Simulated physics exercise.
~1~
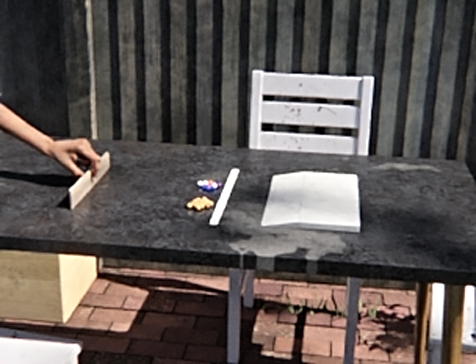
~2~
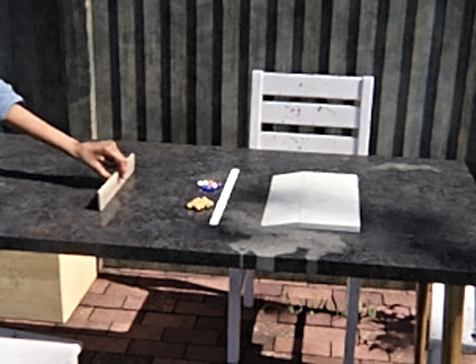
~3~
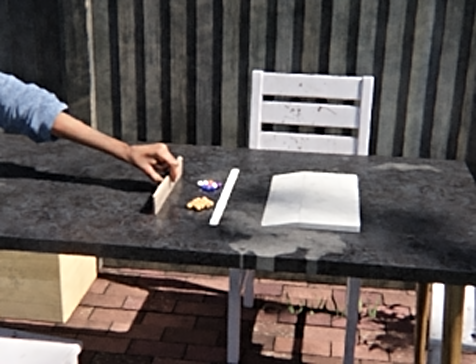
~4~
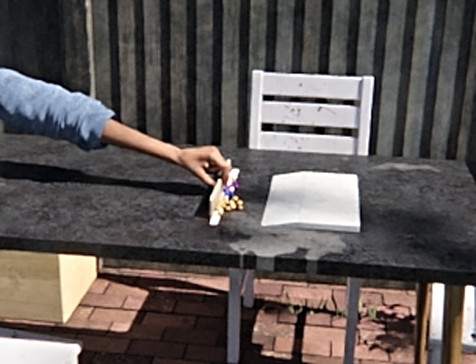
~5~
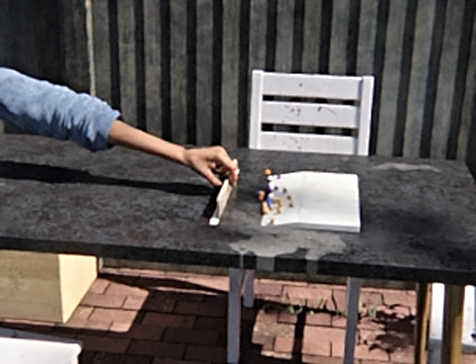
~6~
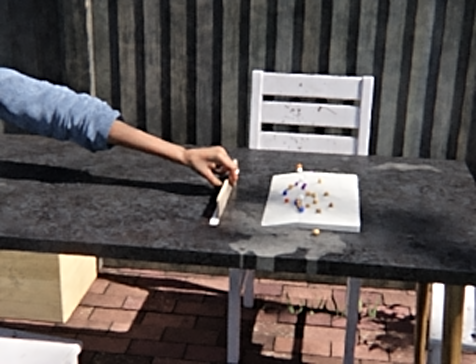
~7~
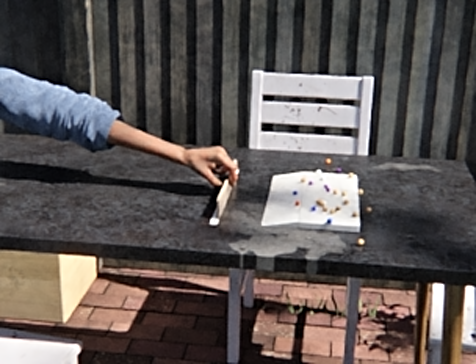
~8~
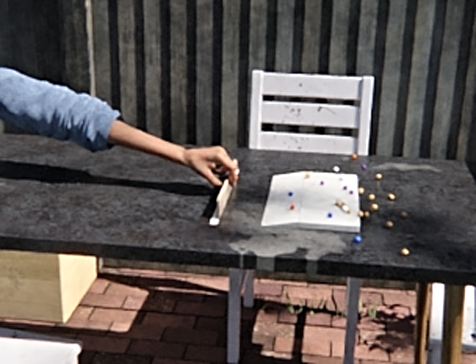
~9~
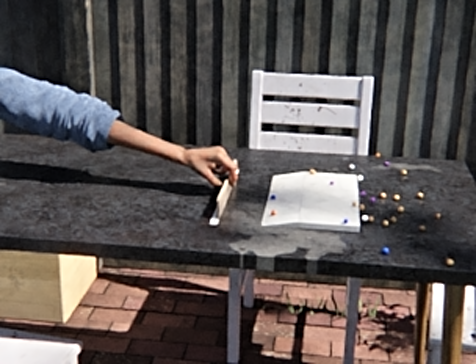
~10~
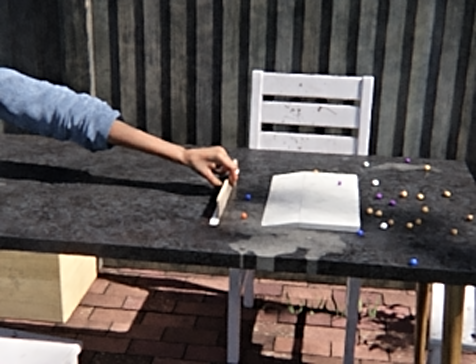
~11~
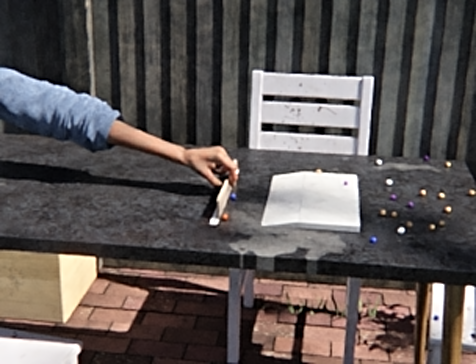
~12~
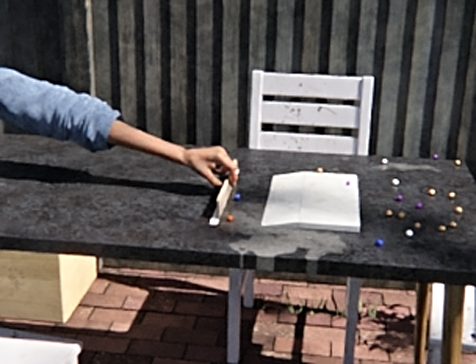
On a dark outdoor table, a hand slides an upright strip of wood right to a white tape mark, sweeping two small piles of colourful beads over a white sloping slab; most scatter beyond it at right, while a few end up near the stopped strip.
